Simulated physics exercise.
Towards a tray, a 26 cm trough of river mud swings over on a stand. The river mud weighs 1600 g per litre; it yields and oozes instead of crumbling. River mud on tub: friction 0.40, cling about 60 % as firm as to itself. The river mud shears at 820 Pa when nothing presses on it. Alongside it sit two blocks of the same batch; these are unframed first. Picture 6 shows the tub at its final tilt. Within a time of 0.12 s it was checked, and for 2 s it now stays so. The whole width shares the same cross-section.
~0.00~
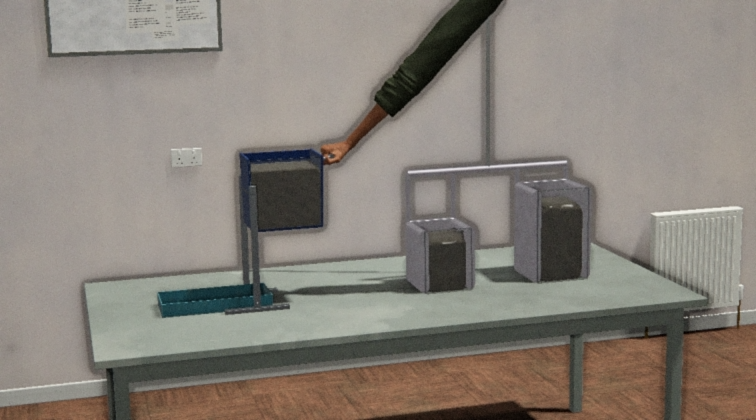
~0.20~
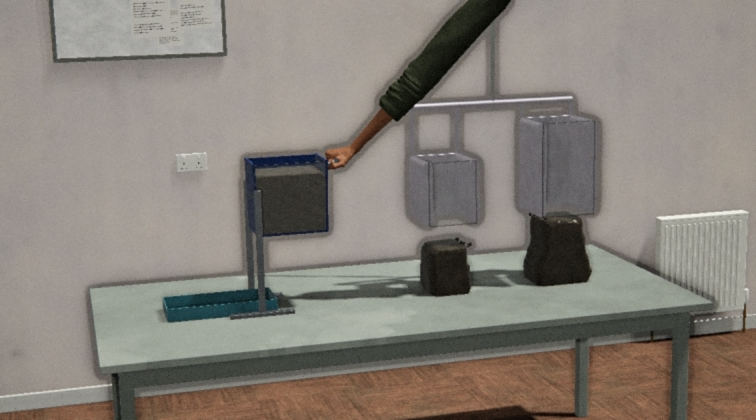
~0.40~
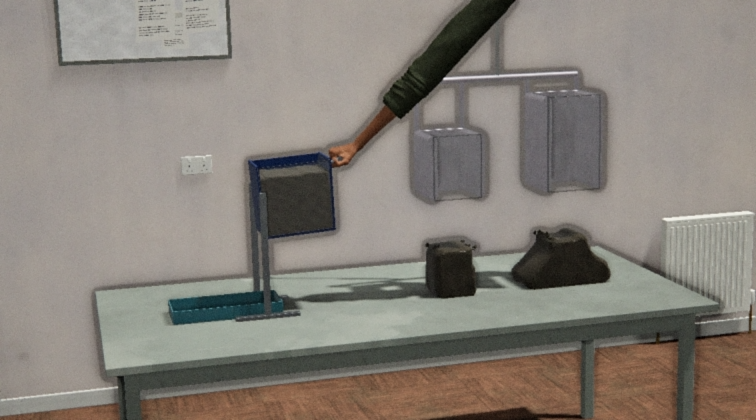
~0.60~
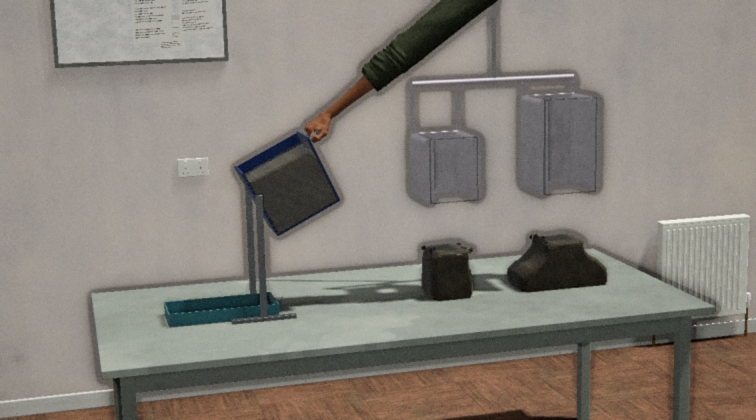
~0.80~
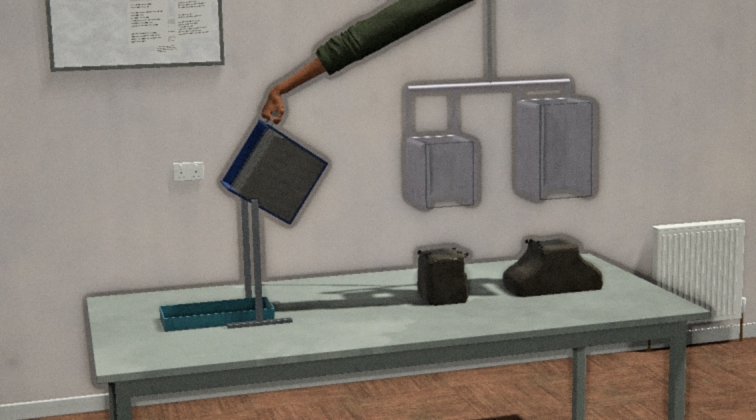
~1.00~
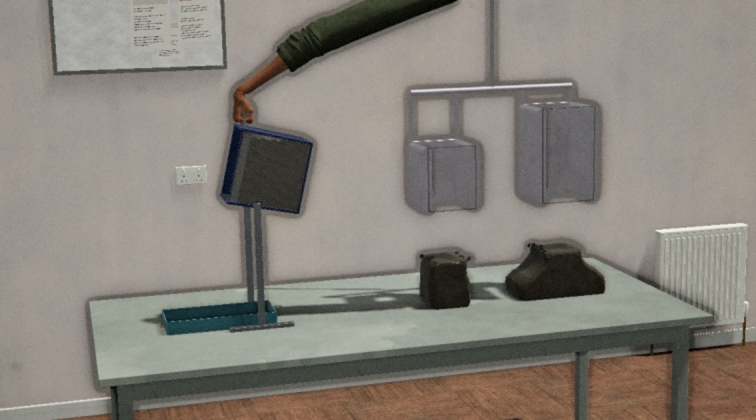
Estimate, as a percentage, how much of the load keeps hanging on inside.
100 %.
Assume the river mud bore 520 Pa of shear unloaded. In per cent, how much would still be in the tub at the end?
70 %.
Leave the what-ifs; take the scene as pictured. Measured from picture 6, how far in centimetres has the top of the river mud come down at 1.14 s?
About 1 cm.
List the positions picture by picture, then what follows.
Handle-side rim at (320, 156), tilt 0 degrees; top of the river mud at (260, 171); blocks stand 20 cm, 31 cm (left to right), in the first frame.
Handle-side rim at (325, 161), tilt 0 degrees; top of the river mud at (264, 176); blocks stand 19 cm, 27 cm (left to right), in the second frame.
Handle-side rim at (329, 160), tilt 3 degrees; top of the river mud at (326, 172); blocks stand 19 cm, 20 cm (left to right), in the third frame.
Handle-side rim at (307, 139), tilt 26 degrees; top of the river mud at (311, 152); blocks stand 19 cm, 19 cm (left to right), in the fourth frame.
Handle-side rim at (267, 127), tilt 56 degrees; top of the river mud at (279, 137); blocks stand 19 cm, 19 cm (left to right), in the fifth frame.
Handle-side rim at (242, 131), tilt 77 degrees; top of the river mud at (256, 137); blocks stand 19 cm, 19 cm (left to right), in the sixth frame.
After 1.14 s, the tub is at 77 degrees and holds 100 %.
After 1.31 s, the tub is at 77 degrees and holds 100 %.
After 1.48 s, the tub is at 77 degrees and holds 100 %.
After 1.65 s, the tub is at 77 degrees and holds 100 %.
After 3.00 s, at the end, the tub is at 77 degrees and holds 100 %.
